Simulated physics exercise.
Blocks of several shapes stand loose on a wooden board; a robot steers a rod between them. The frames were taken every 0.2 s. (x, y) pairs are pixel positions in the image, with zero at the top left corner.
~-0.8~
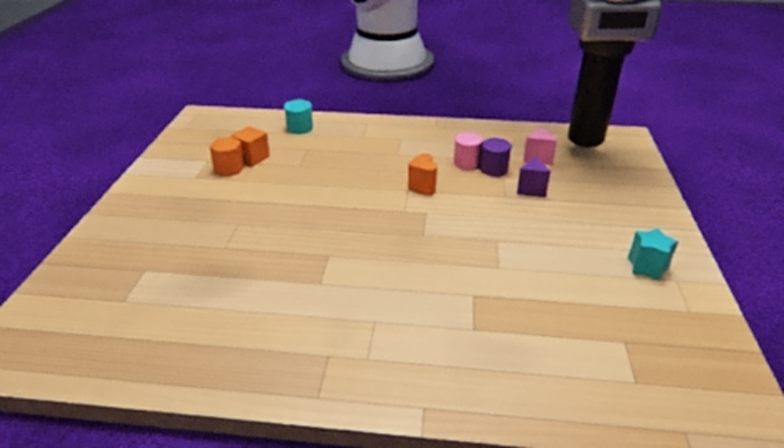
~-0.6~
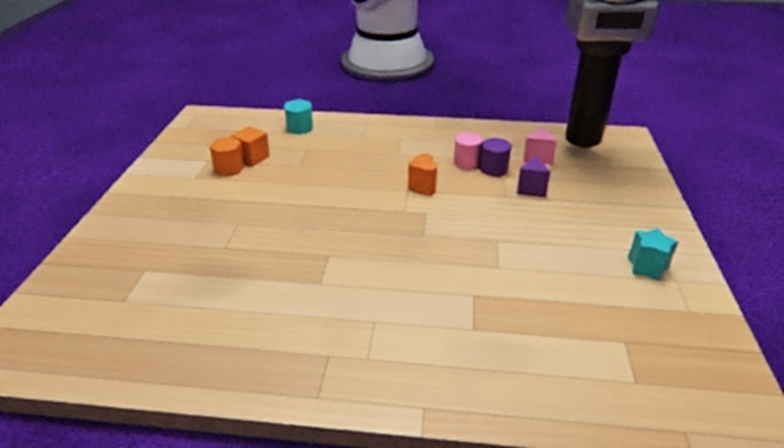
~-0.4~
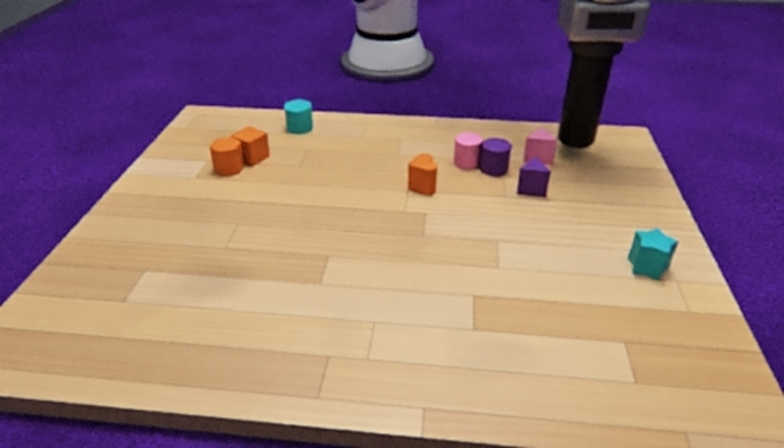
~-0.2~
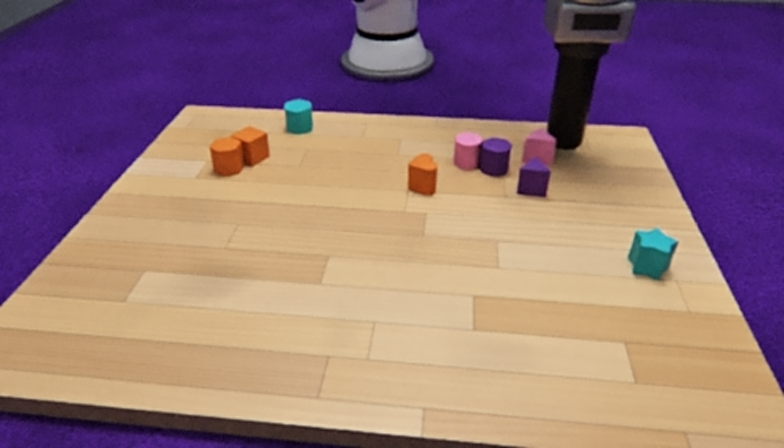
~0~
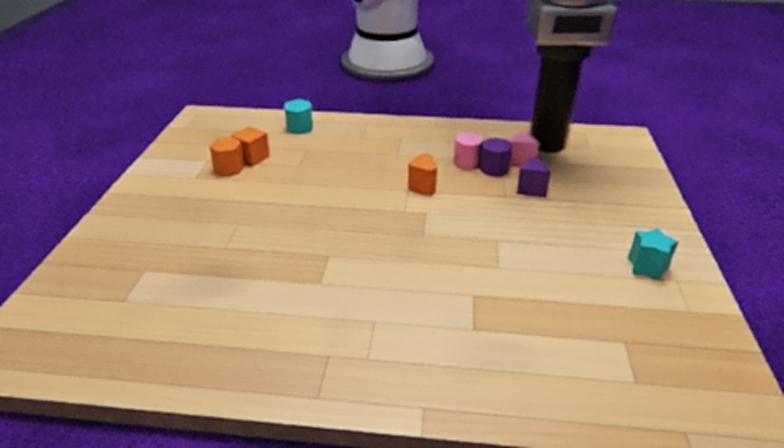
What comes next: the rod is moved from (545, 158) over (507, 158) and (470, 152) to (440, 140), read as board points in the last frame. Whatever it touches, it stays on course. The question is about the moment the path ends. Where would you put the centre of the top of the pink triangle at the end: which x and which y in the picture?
It will end up at (465, 141).
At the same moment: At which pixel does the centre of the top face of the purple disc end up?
Somewhere near (477, 152).
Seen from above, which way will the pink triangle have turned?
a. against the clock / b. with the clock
I'll go with a - against the clock.
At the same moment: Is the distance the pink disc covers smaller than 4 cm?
Final answer: Yes.
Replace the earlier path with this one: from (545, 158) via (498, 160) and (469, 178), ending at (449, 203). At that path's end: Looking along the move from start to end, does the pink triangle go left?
The answer is no.
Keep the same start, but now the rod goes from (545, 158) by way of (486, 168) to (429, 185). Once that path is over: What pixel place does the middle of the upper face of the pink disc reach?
Expect it around (437, 138).
The first path, step by step. One third of the way, rod at (508, 146); pink disc at (456, 139); purple disc at (479, 151); pink triangle at (484, 139).
Two thirds of the way, rod at (470, 140); pink disc at (440, 140); purple disc at (477, 152); pink triangle at (465, 141), turned 40° anticlockwise.
At the end, rod at (441, 128); pink disc at (440, 140); purple disc at (477, 152); pink triangle at (465, 141), turned 40° anticlockwise; purple triangle unmoved.
